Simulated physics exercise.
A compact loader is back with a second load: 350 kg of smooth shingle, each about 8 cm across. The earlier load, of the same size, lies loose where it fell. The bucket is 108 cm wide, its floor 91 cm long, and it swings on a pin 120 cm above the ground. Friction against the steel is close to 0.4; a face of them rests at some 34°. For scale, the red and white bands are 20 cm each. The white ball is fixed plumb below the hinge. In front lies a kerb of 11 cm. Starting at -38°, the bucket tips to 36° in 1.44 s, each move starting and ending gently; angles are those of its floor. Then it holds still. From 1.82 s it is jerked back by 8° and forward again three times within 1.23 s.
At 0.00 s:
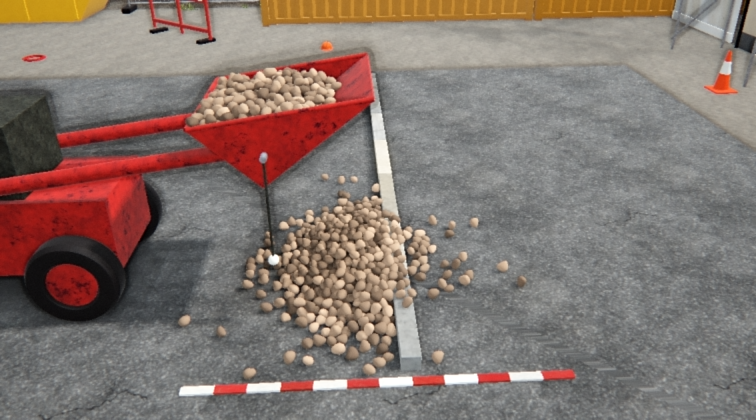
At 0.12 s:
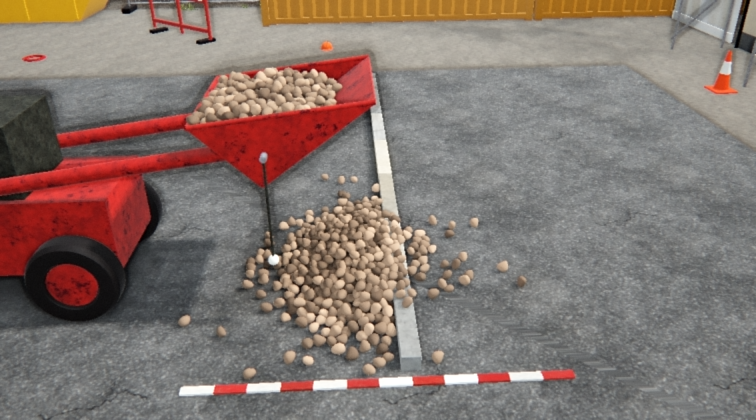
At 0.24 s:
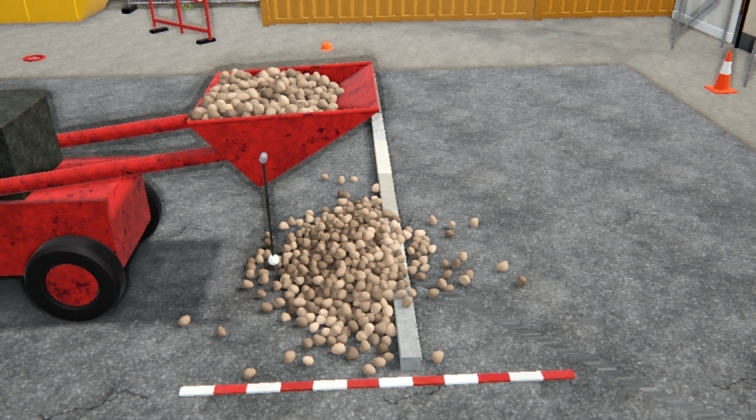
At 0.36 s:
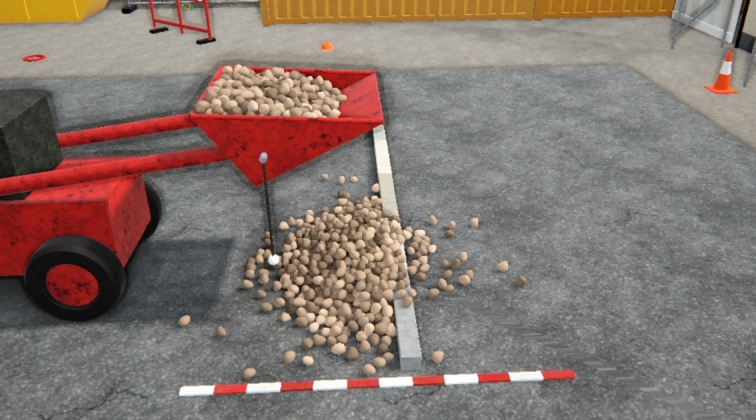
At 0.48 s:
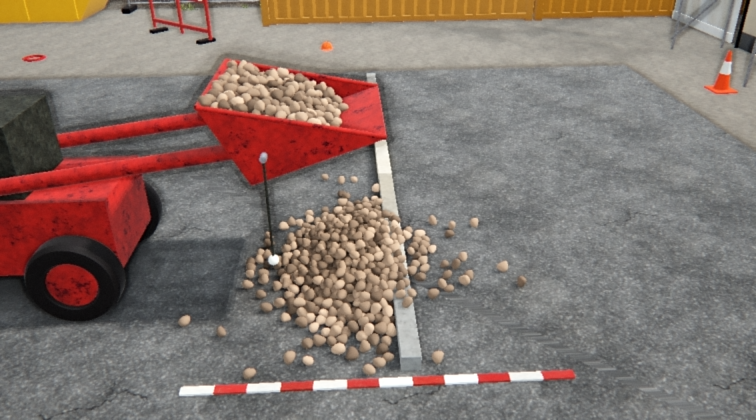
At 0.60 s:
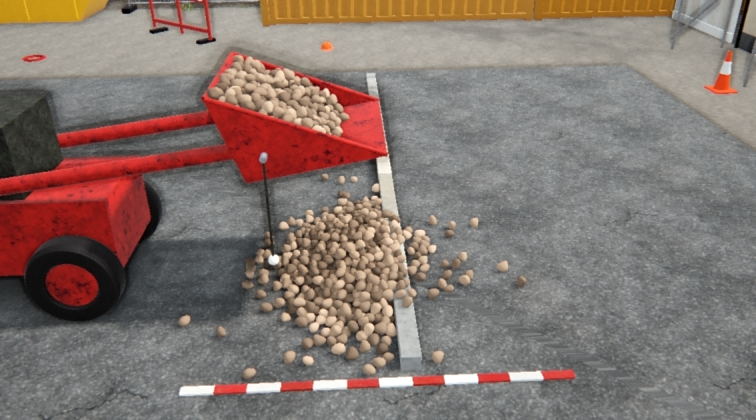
A red bucket full of rounded tan stones, carried on two red arms from a wheeled machine at left, tilts steadily forward, its right lip sinking and its back edge rising as the stones shift slightly inside. Below it, a loose heap of similar stones lies still against a pale kerb, behind a red-and-white striped bar. The fixed, raised view overlooks a grey paved yard with yellow containers and an orange cone behind.
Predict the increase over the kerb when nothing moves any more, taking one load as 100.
Some 86 per cent is added.
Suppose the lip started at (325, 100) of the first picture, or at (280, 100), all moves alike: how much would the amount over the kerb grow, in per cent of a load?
Near 45 per cent from the first place, 10 from the second.
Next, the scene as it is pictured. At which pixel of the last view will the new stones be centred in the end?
Around (453, 256).
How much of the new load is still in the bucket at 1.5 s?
It holds some 50 per cent.
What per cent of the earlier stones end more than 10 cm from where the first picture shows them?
About 5 per cent.
After 1.1 s the floor is at 24°; in per cent of one load, 100 in the bucket, 95 on this side of the kerb, 5 over the kerb; the foremost stones are at (474, 254).
After 1.5 s the floor is at 36°; in per cent of one load, 48 in the bucket, 134 on this side of the kerb, 17 over the kerb; the foremost stones are at (474, 254).
After 3.5 s the floor is at 36°; in per cent of one load, 0 in the bucket, 109 on this side of the kerb, 91 over the kerb; the foremost stones are at (626, 265).
After 6.1 s the floor is at 36°; in per cent of one load, 0 in the bucket, 109 on this side of the kerb, 91 over the kerb; the foremost stones are at (626, 265). Net gain over the kerb, 86.
